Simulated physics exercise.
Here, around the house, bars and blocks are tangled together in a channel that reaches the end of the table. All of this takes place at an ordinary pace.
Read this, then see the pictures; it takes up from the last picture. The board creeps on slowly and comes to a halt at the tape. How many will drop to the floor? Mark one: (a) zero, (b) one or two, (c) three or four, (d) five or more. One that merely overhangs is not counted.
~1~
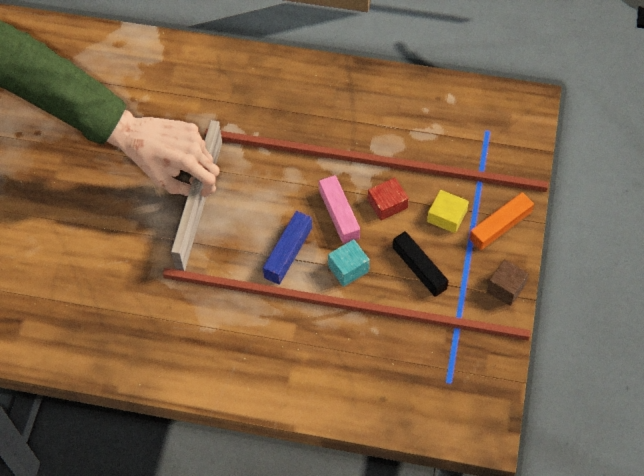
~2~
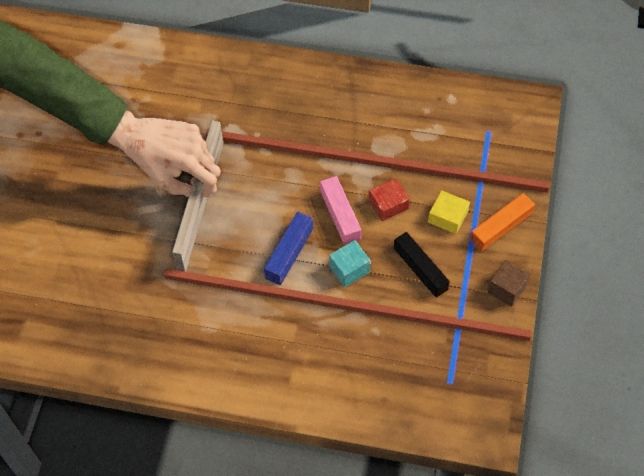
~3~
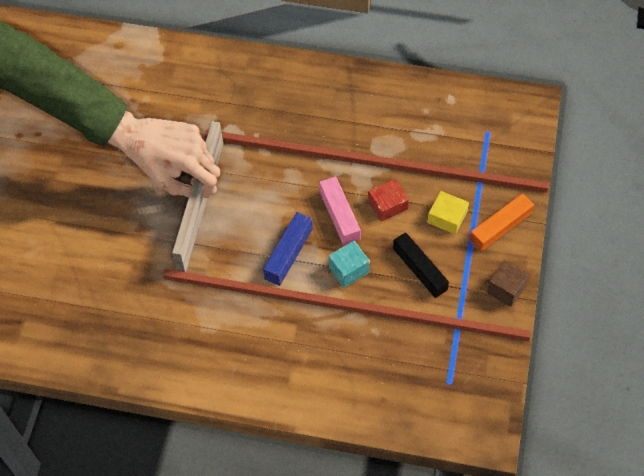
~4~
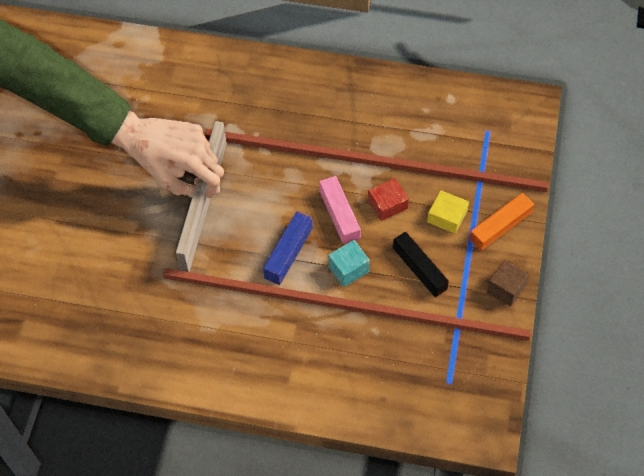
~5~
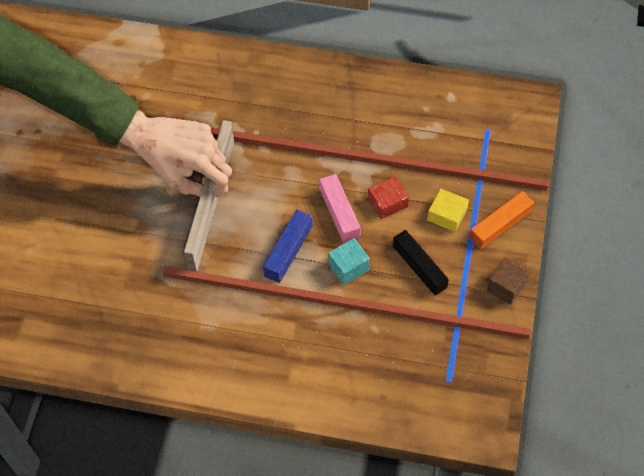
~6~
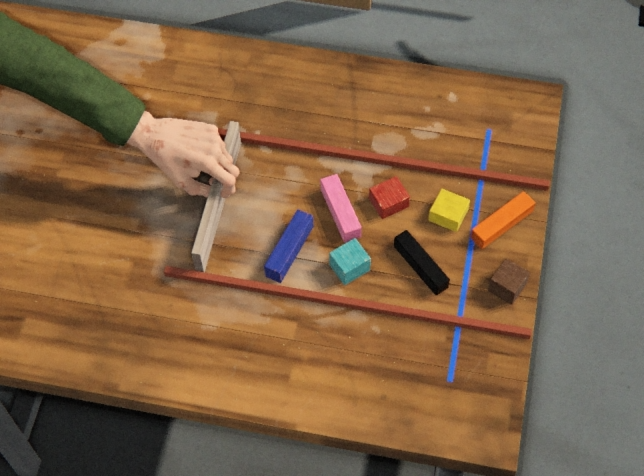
(b) one or two.
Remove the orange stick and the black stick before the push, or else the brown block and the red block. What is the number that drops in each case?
Falls come to 0 the first time and 0 the other time.
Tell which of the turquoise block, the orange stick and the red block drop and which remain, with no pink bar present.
As for the turquoise block, it is retained; the orange stick is not retained; the red block is retained.
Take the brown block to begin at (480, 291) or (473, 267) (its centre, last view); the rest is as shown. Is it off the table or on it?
Lab note - brown block, try one keeps its place, try two ends off.
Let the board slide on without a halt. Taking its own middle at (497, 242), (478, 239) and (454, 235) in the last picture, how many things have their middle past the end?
Taking the three positions in turn, the counts come to 4, 2 and 1.
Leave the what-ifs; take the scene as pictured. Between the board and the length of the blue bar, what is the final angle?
I'd put it at about 0°.
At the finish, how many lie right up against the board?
2 touch it.
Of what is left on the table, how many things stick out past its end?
The total here is 1.
A little later, none off yet; brown block at rest near (509, 282); orange stick at rest near (503, 220); yellow block at rest near (449, 210).
Next, none off yet; brown block at rest near (514, 281); orange stick shifted a little near (531, 233); yellow block shifted well along near (508, 220).
When it is over, the number that fall off is one or two; down, orange stick and brown block.
